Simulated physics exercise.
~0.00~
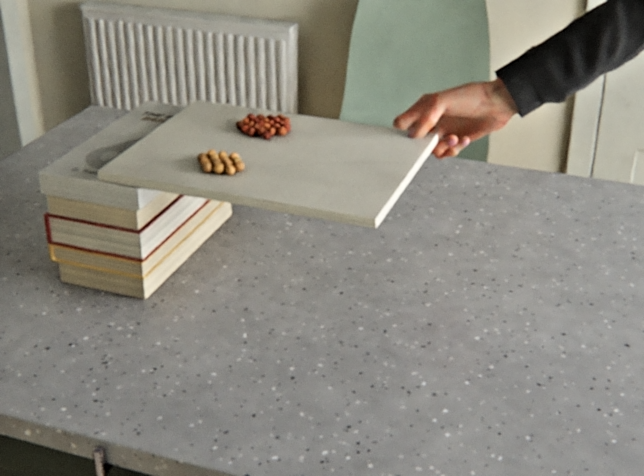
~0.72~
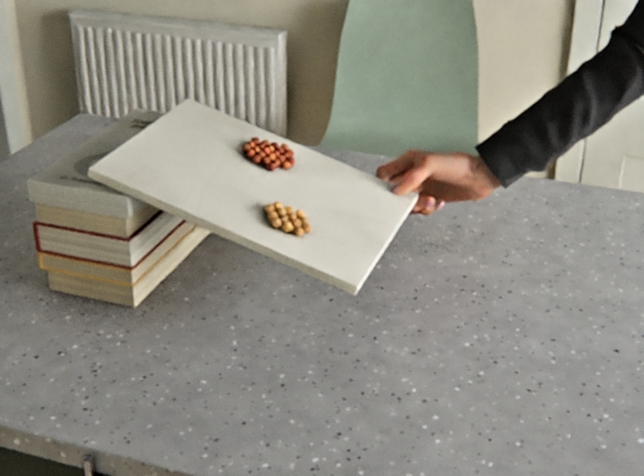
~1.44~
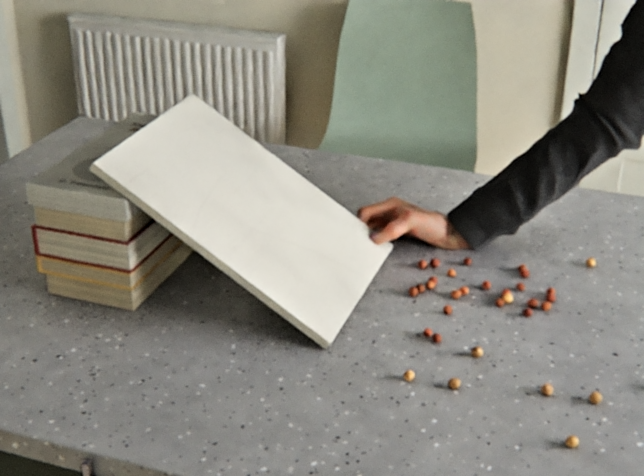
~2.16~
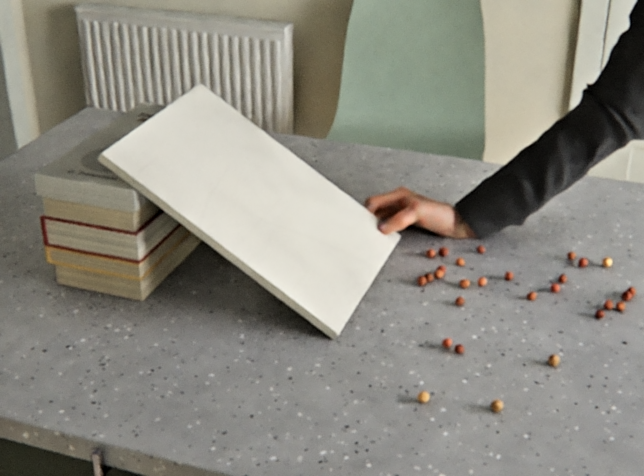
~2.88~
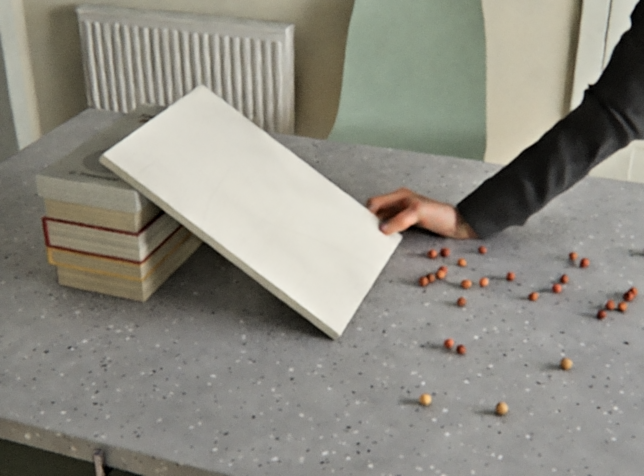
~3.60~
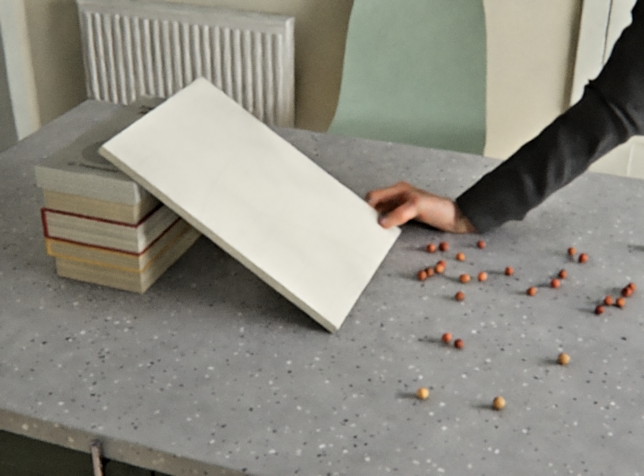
A hand lowered the right end of a pale board propped on a stack of books until it touched the speckled counter, and two piles of small reddish and tan pieces spilled off rightward, leaving scattered reddish ones and only a few tan ones in view.
